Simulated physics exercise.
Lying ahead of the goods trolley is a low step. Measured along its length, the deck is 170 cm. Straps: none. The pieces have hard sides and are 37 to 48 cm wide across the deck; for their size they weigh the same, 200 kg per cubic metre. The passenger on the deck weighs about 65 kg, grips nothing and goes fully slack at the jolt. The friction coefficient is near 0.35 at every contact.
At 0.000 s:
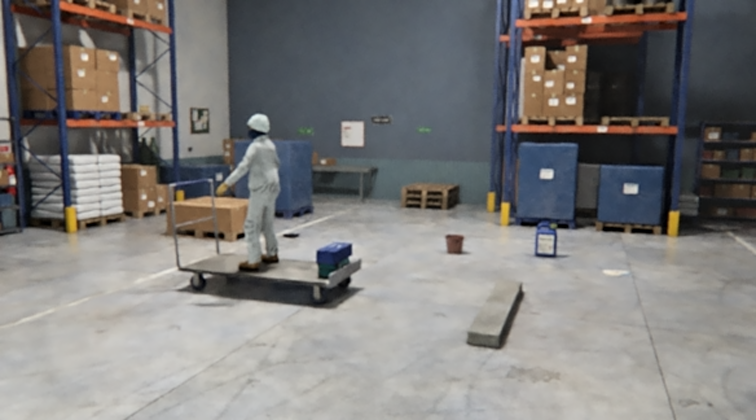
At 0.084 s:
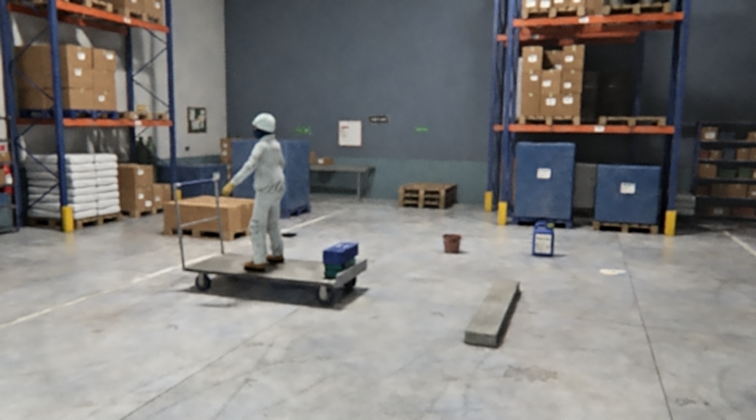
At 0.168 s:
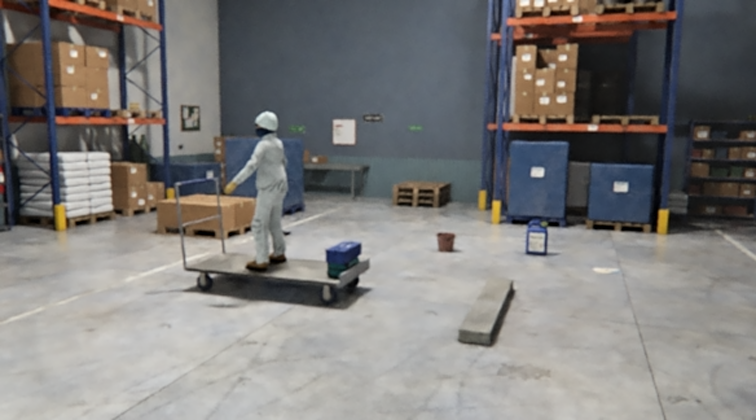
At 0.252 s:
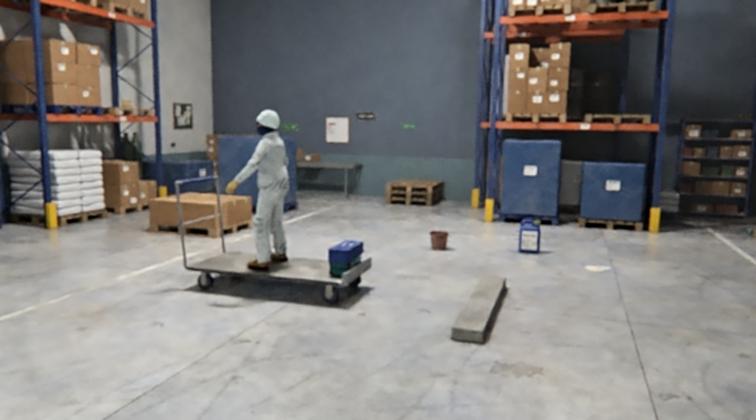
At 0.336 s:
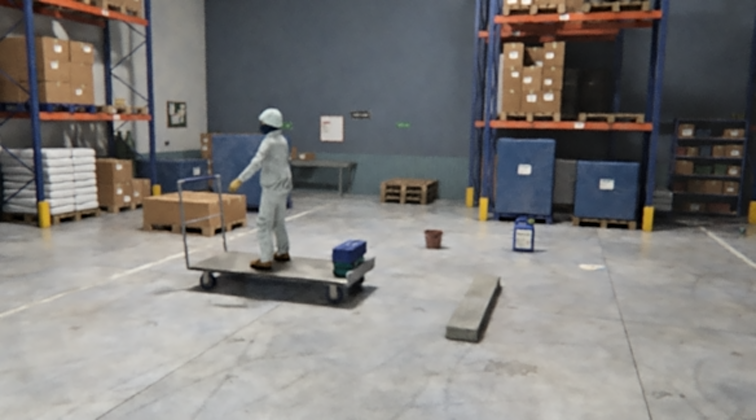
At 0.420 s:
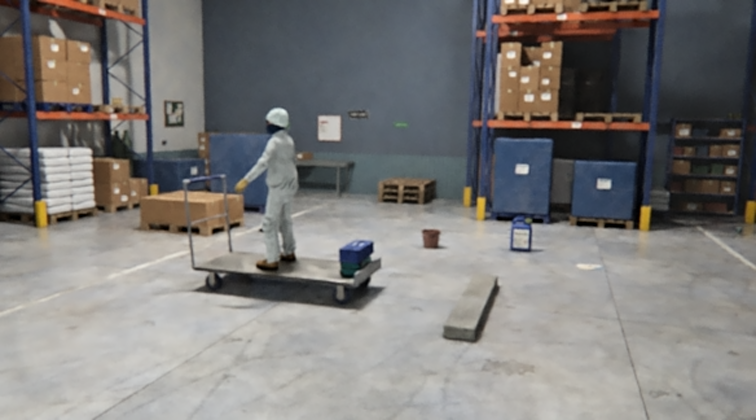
A person in a pale helmet stands on a trolley rolling right with small stacked cases.
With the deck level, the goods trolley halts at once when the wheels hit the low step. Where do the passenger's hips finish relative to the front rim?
The passenger's hips finish short of the front rim.
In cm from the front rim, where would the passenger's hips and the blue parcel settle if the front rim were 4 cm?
Result: Hips 60 cm behind the rim; blue 40 cm beyond it.
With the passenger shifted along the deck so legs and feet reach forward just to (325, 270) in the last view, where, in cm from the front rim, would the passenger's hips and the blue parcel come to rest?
Result: Hips 60 cm beyond the rim; blue 40 cm beyond it.
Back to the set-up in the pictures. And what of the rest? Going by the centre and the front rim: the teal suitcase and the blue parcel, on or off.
End result - teal: Stays; blue: Goes over.
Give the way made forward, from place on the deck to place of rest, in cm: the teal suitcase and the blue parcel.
Shift, cm - teal: 0; blue: 55.
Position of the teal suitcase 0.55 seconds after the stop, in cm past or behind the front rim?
Around 15 cm short of the front rim.
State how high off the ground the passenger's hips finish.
Hip height: Approx. 30 cm.
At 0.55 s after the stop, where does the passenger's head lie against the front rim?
50 cm behind the rim.
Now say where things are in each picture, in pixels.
In the first frame, hips (264, 190), teal suitcase (334, 266), rim corner (330, 283); 147 cm short of the stop.
In the second frame, hips (270, 190), teal suitcase (341, 266), rim corner (337, 284); 138 cm short of the stop.
In the third frame, hips (272, 189), teal suitcase (344, 266), rim corner (340, 283); 128 cm short of the stop.
In the fourth frame, hips (273, 187), teal suitcase (346, 265), rim corner (343, 283); 118 cm short of the stop.
In the fifth frame, hips (276, 186), teal suitcase (349, 264), rim corner (348, 282); 109 cm short of the stop.
In the sixth frame, hips (282, 186), teal suitcase (356, 265), rim corner (355, 283); 99 cm short of the stop. Speed about 1.1 m/s.
Impact comes at 1.28 s.
After 1.53 s the passenger's hips are 60 cm behind the rim, near (410, 212) in the last picture's view.
After 1.83 s the passenger's hips are 37 cm behind the rim, near (432, 265) in the last picture's view.
After 2.28 s the passenger's hips are 41 cm behind the rim, near (428, 266) in the last picture's view.
At rest, 3.8 s, past the rim, blue parcel; behind it, teal suitcase and the passenger's hips.
